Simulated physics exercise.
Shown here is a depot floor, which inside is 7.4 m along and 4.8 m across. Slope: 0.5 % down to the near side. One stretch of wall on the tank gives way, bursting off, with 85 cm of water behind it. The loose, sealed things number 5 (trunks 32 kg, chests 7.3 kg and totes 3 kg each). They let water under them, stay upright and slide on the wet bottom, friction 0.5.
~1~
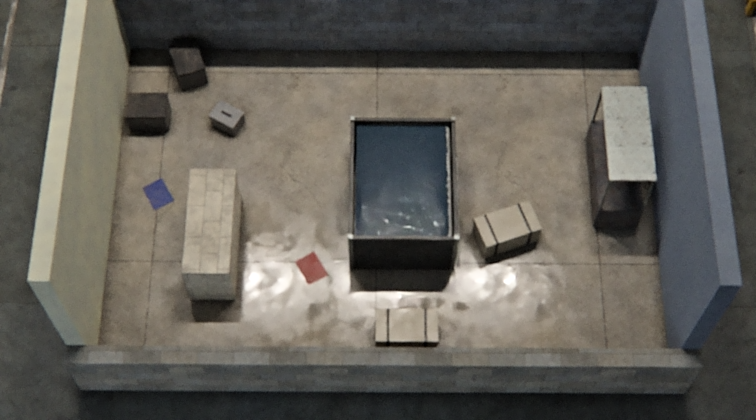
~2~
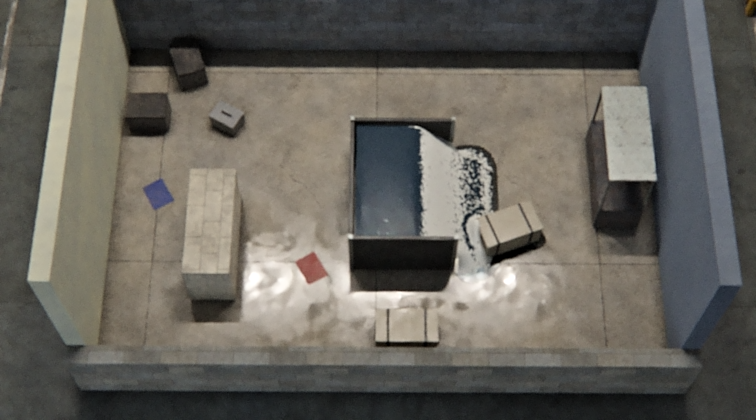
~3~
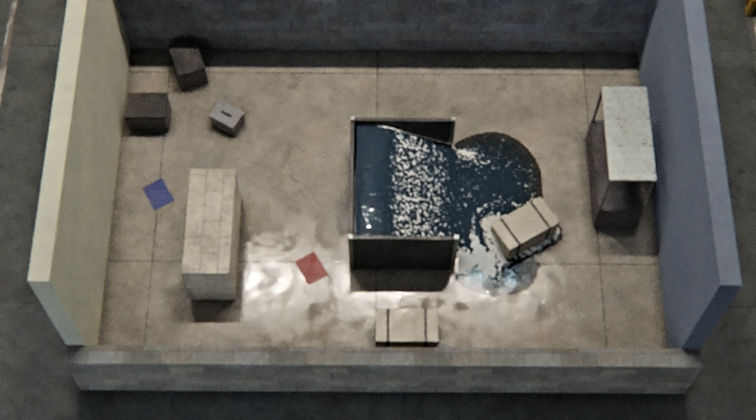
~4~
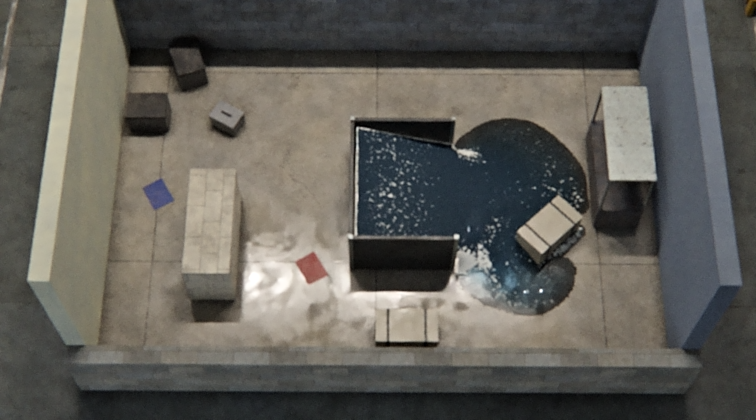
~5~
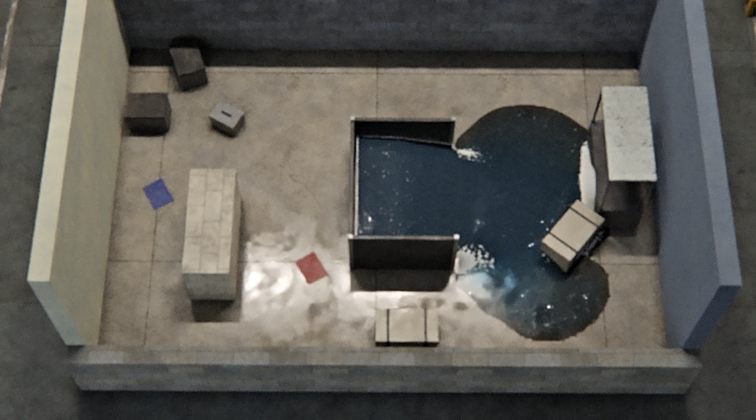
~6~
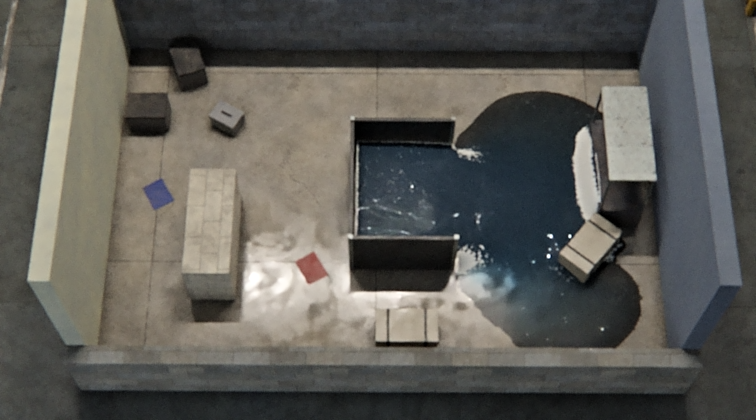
In this clip, the right side of a water-filled tank opens and dark water spreads across a walled floor toward the right, pushing a strapped box along to beside a pale-topped table while the other boxes stay put.
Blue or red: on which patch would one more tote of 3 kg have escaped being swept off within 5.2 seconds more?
On blue.
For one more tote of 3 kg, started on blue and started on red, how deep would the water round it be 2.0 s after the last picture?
Around 0 cm for the first start, around 0 cm for the second.
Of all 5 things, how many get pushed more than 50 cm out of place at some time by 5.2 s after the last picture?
All told, that gives 4.
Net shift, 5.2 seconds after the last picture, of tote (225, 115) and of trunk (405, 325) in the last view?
In that order: 100 cm, 150 cm.
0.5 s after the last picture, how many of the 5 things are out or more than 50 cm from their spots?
The number comes to 1.
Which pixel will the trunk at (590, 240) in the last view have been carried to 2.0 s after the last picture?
About (550, 295), give or take.
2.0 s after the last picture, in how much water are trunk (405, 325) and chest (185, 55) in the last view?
About 1 and 0 cm.
Then, 0.5 s after the last picture on blue it would be 0 cm off in 0 cm of water; on red it would be 0 cm off in 0 cm of water.
Then, 2.0 s after the last picture on blue it would be 0 cm off in 0 cm of water; on red it would be 0 cm off in 0 cm of water.
Then, 3.4 s after the last picture on blue it would be 0 cm off in 0 cm of water; on red it would be 91 cm off in 2 cm of water.
Then, 5.2 s after the last picture on blue it would be 5 cm off in 2 cm of water; on red it would be 151 cm off in 5 cm of water.
